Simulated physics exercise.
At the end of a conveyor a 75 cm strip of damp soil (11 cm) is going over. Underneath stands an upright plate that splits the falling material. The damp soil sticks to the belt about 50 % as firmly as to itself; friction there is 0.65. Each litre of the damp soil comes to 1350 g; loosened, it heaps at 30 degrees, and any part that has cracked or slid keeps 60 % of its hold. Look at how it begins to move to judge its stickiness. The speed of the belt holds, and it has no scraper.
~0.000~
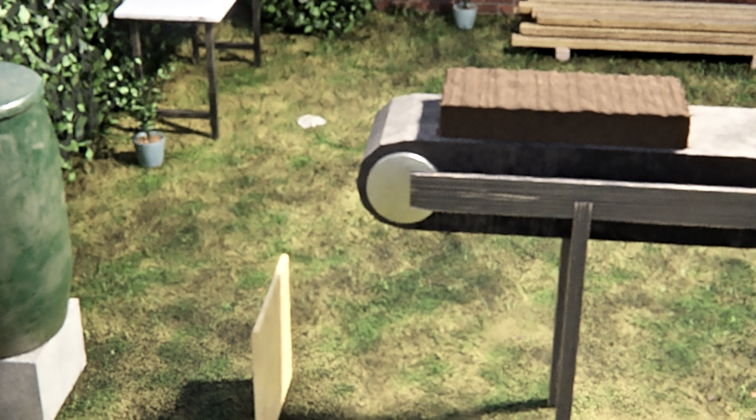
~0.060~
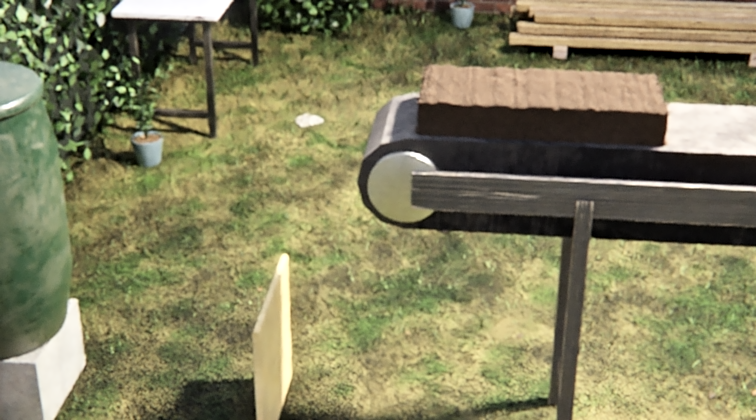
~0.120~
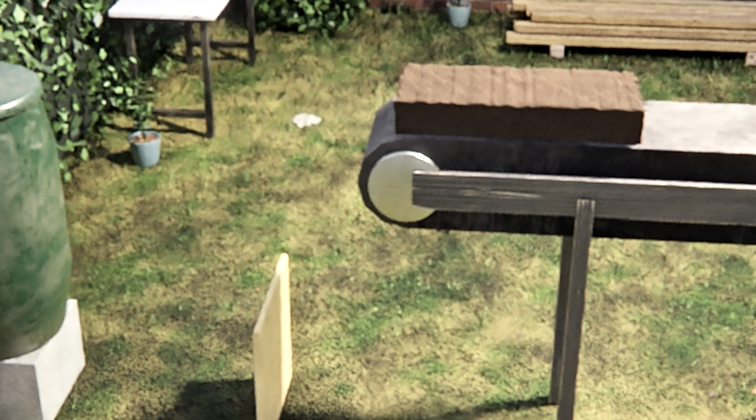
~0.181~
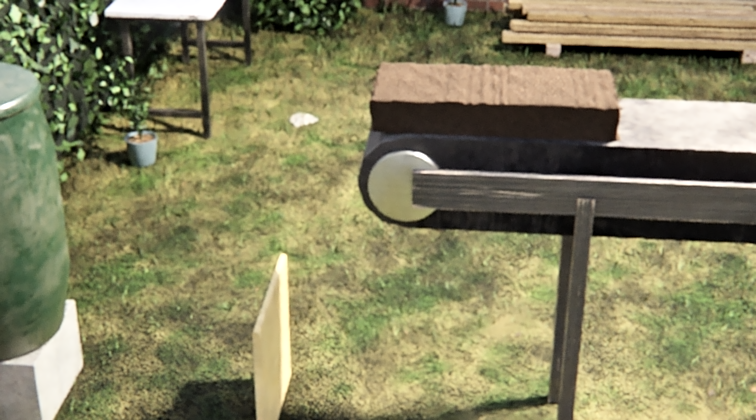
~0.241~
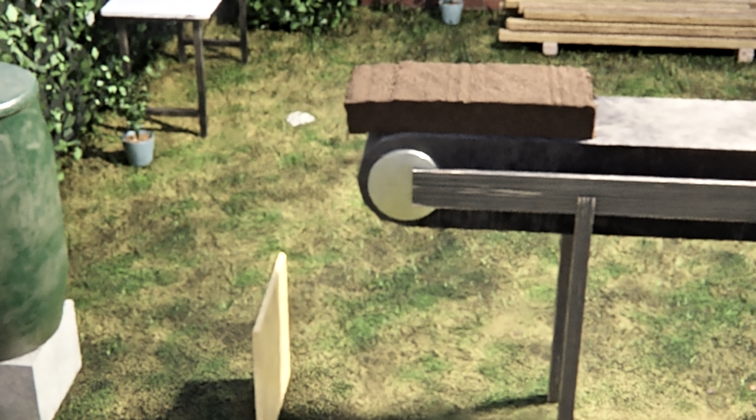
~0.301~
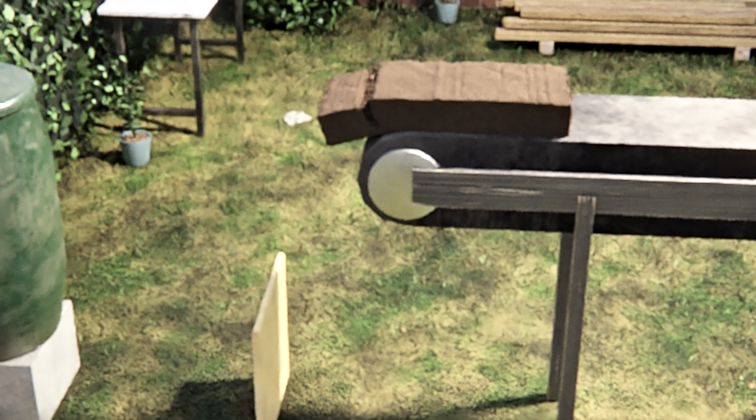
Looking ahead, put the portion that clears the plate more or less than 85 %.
It comes out beyond 85 %.
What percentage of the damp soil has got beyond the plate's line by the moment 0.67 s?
Something close to 35 in a hundred.
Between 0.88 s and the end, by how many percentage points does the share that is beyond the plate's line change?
About 35 %.
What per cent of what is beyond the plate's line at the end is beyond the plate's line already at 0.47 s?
0 %.
By 0.47 s, 1 % is beyond the plate's line.
By 0.67 s, 35 % is beyond the plate's line.
By 0.88 s, 65 % is beyond the plate's line.
By 1.08 s, 100 % is beyond the plate's line.
By 2.24 s, at the end, 100 % is beyond the plate's line.
